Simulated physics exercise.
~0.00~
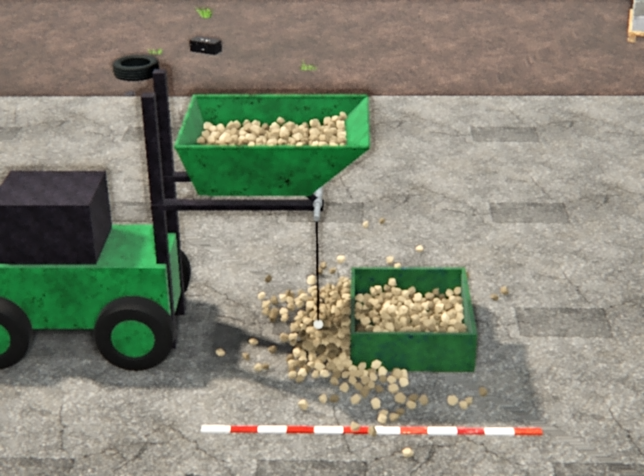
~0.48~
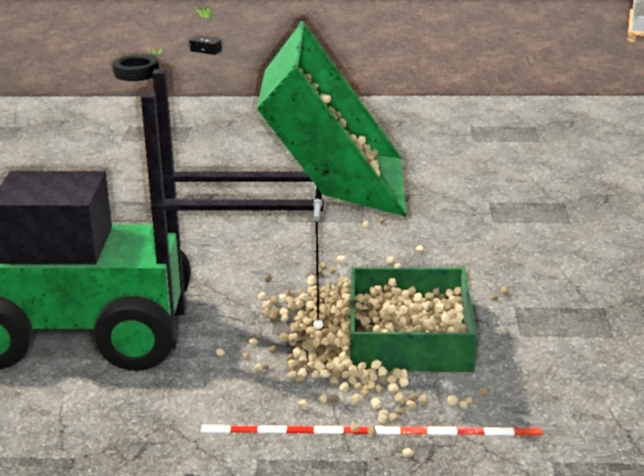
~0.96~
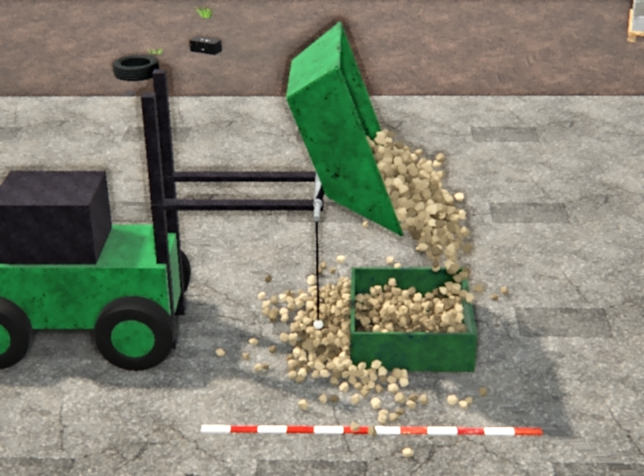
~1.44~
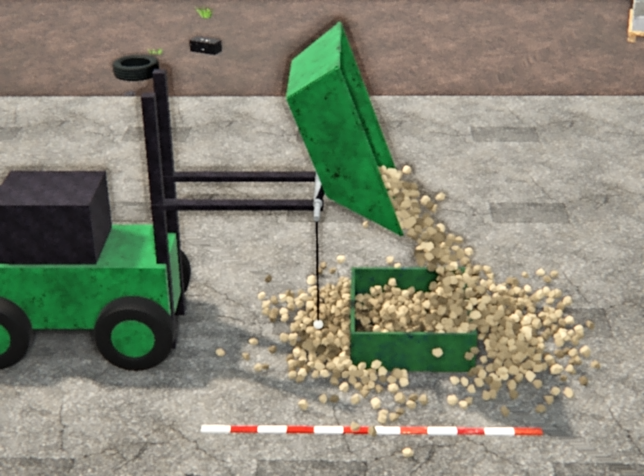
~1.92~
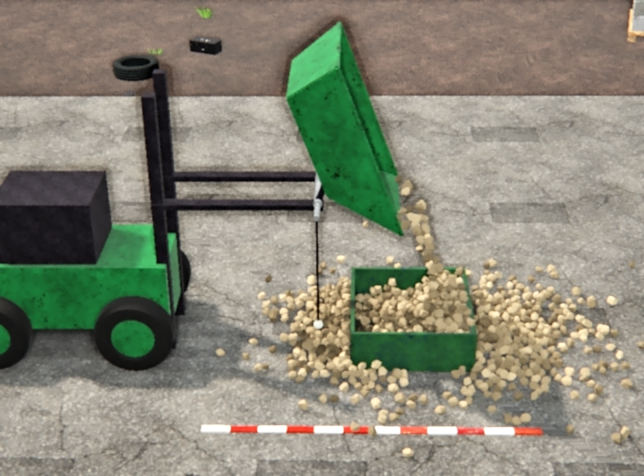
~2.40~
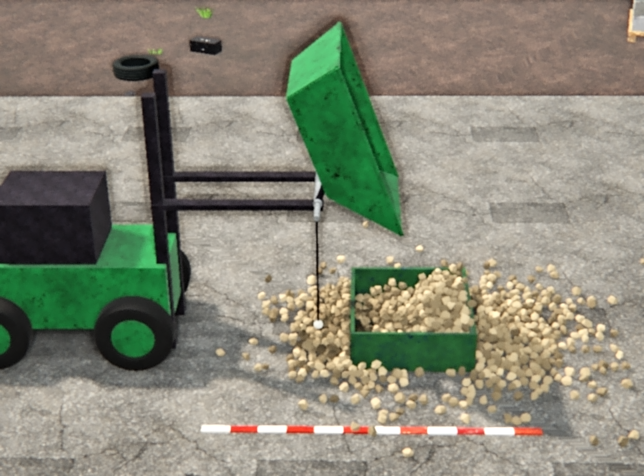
A green skip on a forklift tips right, spilling stones into and around a bin.
